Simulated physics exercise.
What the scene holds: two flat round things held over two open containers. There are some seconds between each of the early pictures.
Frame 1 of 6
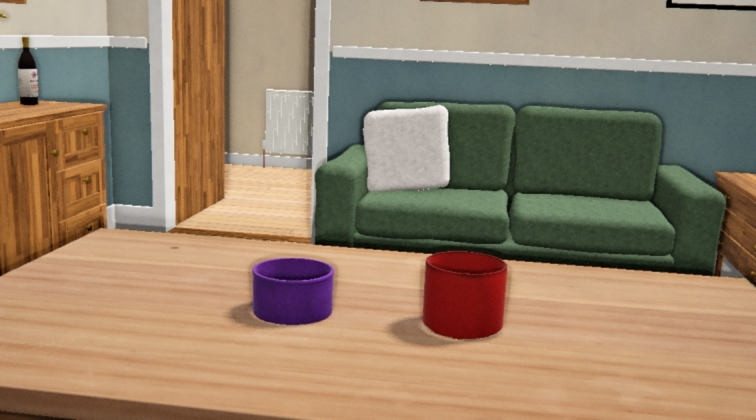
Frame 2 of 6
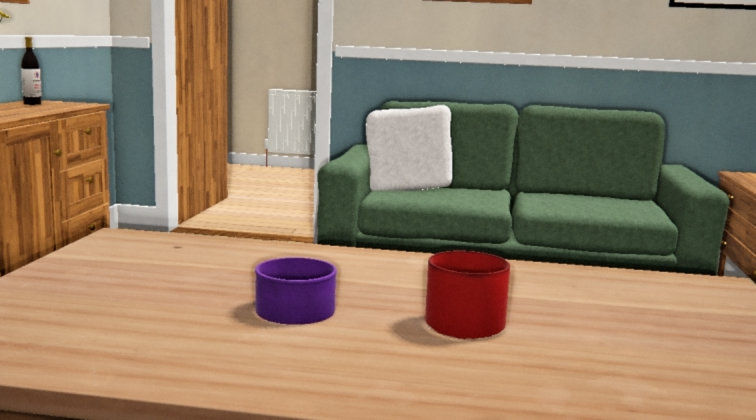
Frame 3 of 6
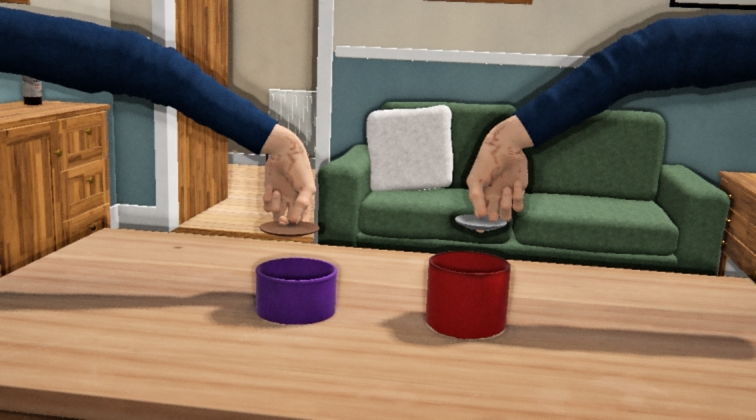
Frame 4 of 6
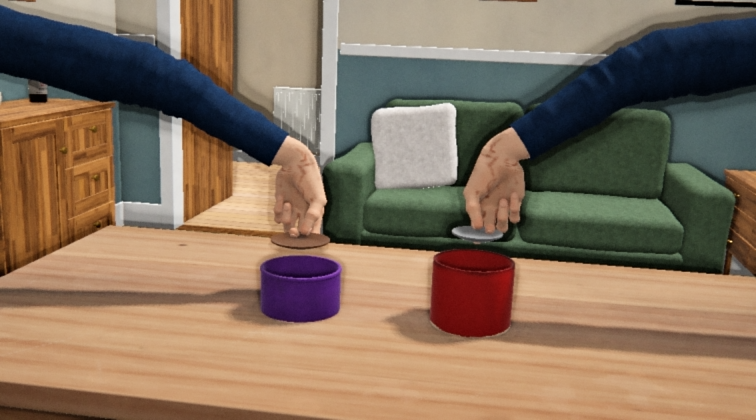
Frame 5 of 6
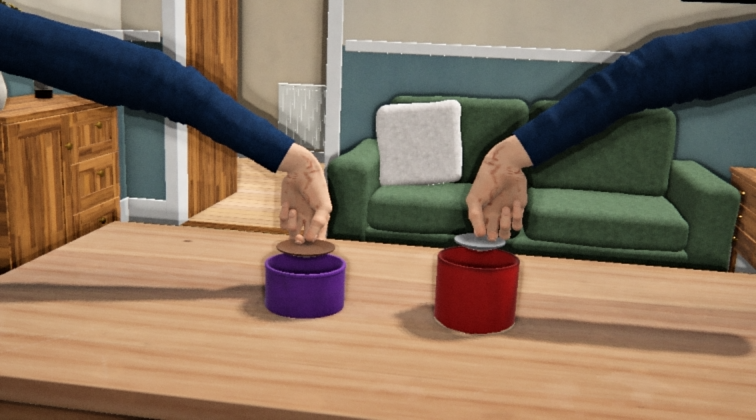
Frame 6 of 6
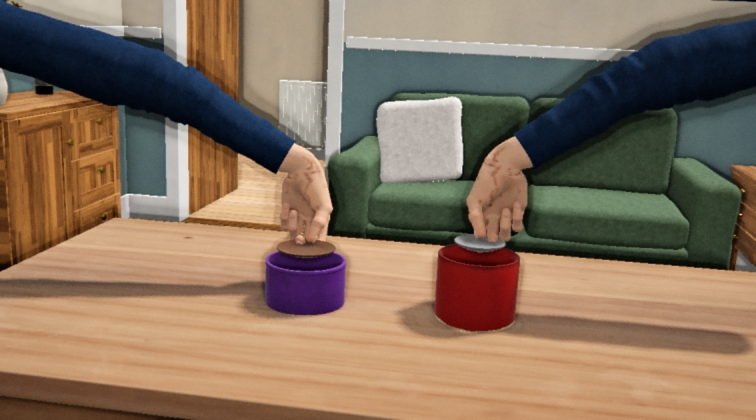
Two hands in dark blue sleeves come in from the left and right above a wooden table, holding a brown disc over a purple container and a grey disc over a red one. They lower the discs a short way to just above the open tops, then stay there, still gripping them.
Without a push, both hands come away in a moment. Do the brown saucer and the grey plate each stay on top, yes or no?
Answers - brown saucer: No; grey plate: No.
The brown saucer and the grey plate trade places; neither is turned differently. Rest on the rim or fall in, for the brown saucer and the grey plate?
Swapped, the brown saucer tumbles in; the grey plate tumbles in.
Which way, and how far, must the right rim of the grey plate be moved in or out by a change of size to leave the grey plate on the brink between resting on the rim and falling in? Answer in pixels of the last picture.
A shift of 12 pixels, going right.
Then, 0.16 s on from there, brown saucer on its way down near (305, 291); grey plate on its way down near (476, 288).
Then, 0.22 s on from there, brown saucer down inside near (305, 291); grey plate at the bottom near (475, 308).
In the end, the brown saucer slips past the rim, near (305, 295); the grey plate slips past the rim, near (475, 312).
